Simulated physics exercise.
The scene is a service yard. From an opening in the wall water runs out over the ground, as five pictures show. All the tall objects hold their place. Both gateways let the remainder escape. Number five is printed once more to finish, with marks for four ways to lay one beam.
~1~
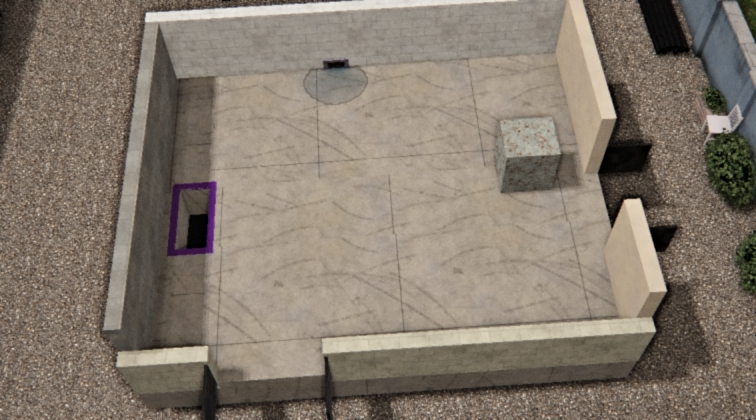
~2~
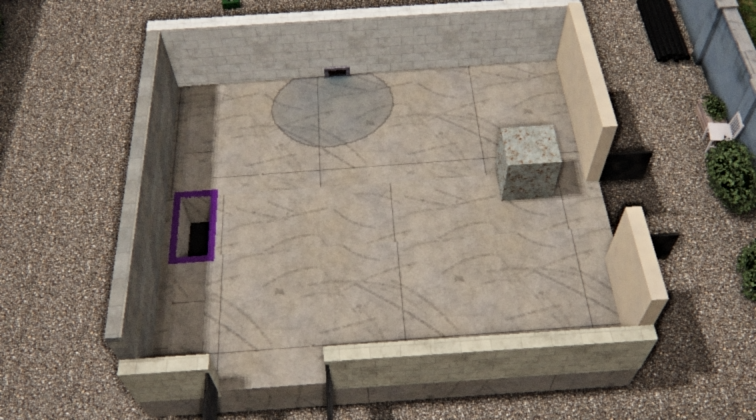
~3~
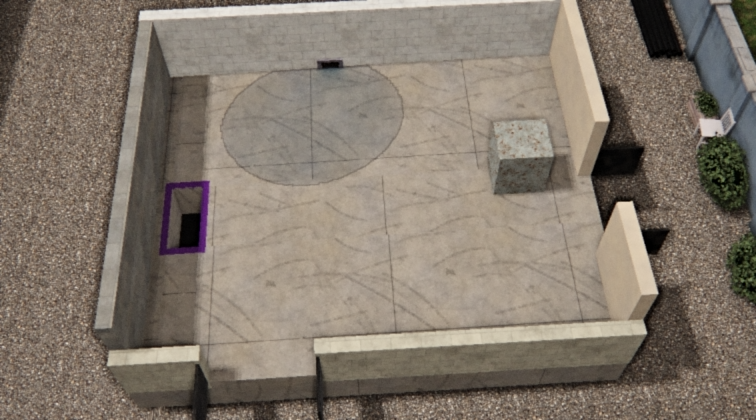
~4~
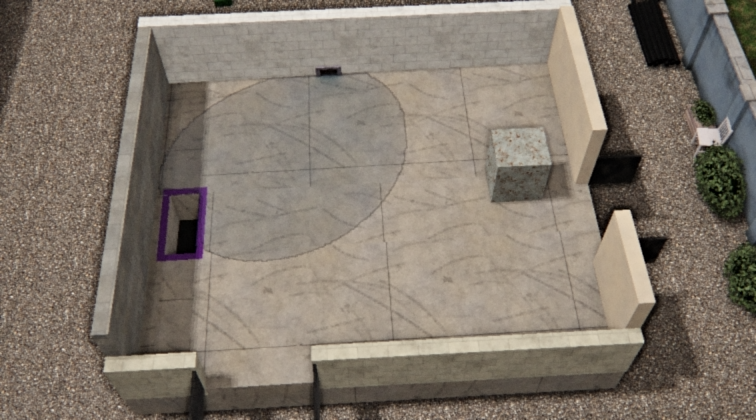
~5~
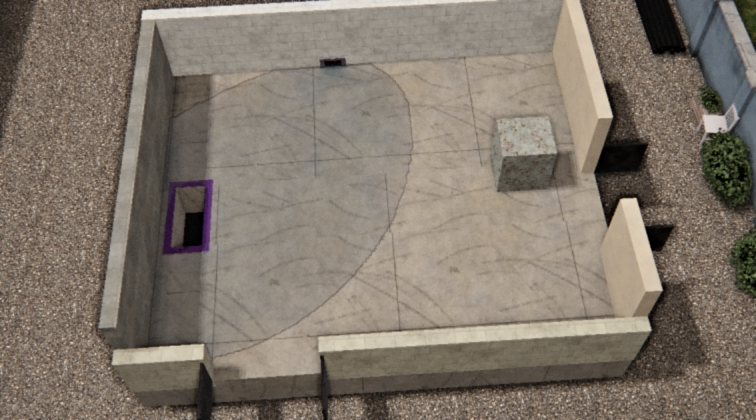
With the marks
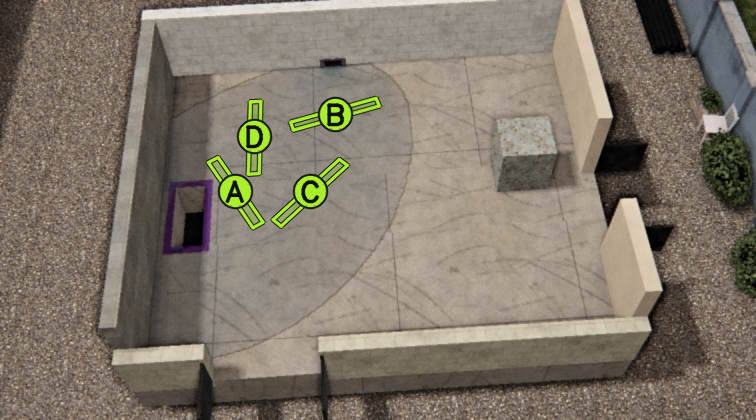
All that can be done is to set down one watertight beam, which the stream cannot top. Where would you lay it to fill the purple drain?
Use position B.
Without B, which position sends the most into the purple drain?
It is C.
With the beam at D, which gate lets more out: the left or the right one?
More leaves on the left.
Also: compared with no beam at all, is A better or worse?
Position A is worse.
On the marked copy, A from (213, 159) to (258, 225); B from (292, 126) to (377, 102); C from (277, 222) to (343, 162); D from (253, 173) to (255, 101).
For position A, about 30 % of the stream goes into the purple drain, about 70 % out by the gates.
For position B, about 78 % of the stream goes into the purple drain, about 20 % out by the gates.
For position C, about 56 % of the stream goes into the purple drain, about 44 % out by the gates.
For position D, about 29 % of the stream goes into the purple drain, about 71 % out by the gates.
